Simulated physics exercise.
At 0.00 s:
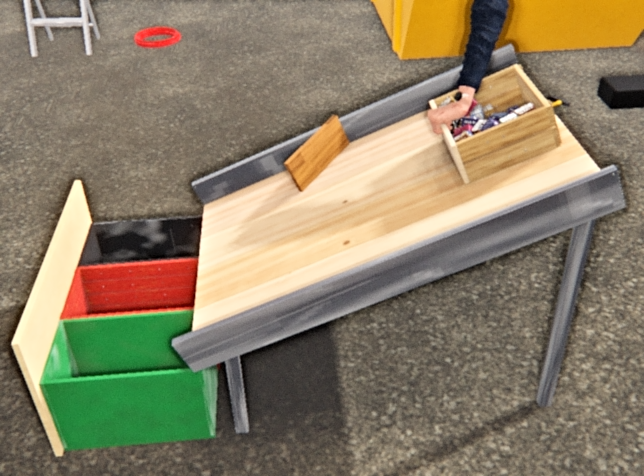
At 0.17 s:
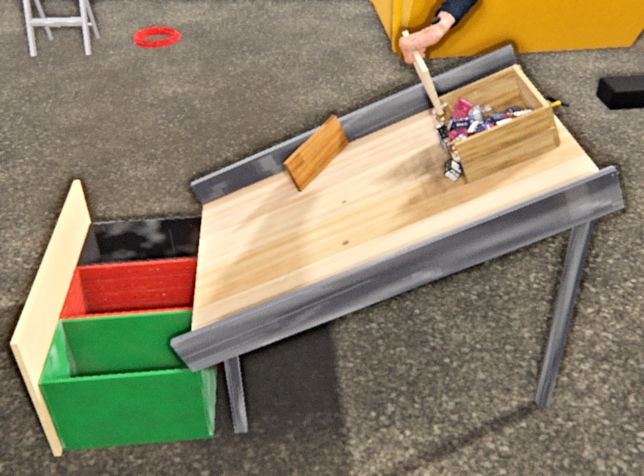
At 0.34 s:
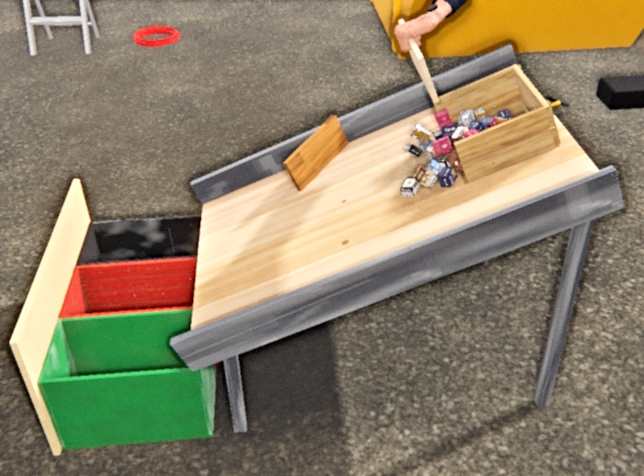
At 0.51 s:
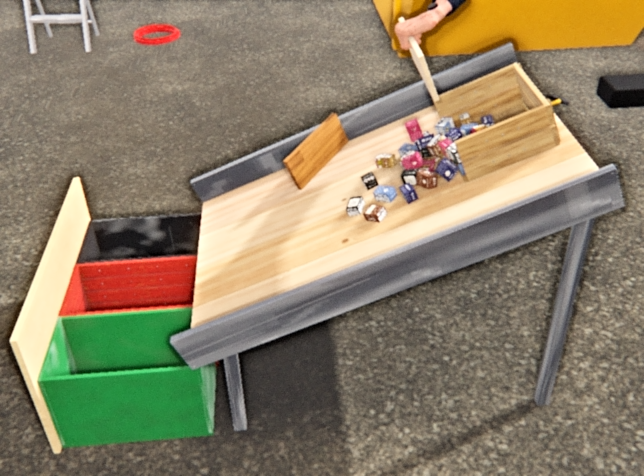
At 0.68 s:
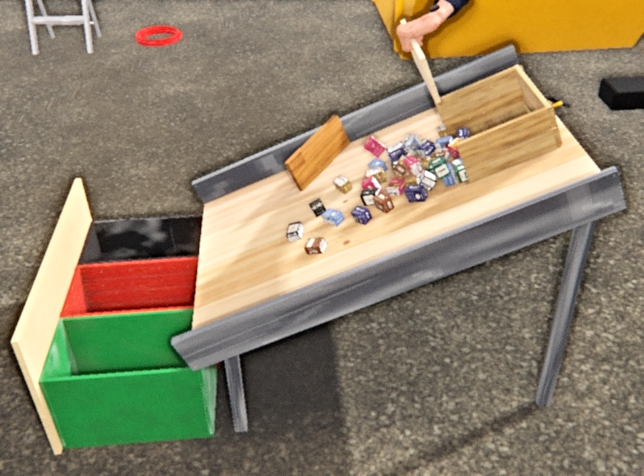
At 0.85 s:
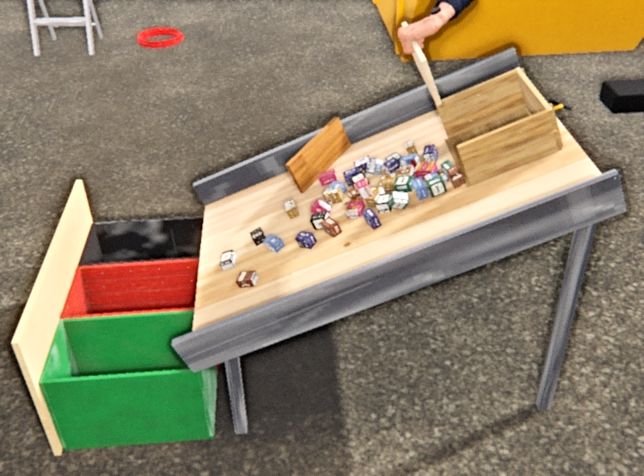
A hand lifting the gate of a wooden pen on a sloping table, small cartons tumbling out and spreading down leftward.
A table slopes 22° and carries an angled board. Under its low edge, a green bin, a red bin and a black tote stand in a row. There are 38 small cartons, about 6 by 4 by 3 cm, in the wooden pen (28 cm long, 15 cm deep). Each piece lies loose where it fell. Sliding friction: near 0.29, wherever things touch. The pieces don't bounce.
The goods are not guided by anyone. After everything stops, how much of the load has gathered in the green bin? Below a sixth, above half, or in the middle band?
Below one sixth.
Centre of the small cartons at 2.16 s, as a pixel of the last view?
(118, 348).
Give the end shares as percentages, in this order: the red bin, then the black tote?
Around 85 % in the first place and around 5 % in the second.
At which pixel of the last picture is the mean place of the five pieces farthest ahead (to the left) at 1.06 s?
The five leading pieces sit around (177, 285).
After 1.06 s, 1 in the green bin, 2 in the red bin, 34 on the slope and 1 in the air.
After 1.32 s, 1 in the green bin, 8 in the red bin, 24 on the slope and 5 in the air.
After 1.69 s, 3 in the green bin, 25 in the red bin, 1 in the black tote, 5 on the slope and 4 in the air.
Final count (at 2.16 s), 3 in the green bin, 33 in the red bin and 2 in the black tote. Asked share, 3 of 38, 8 per cent.
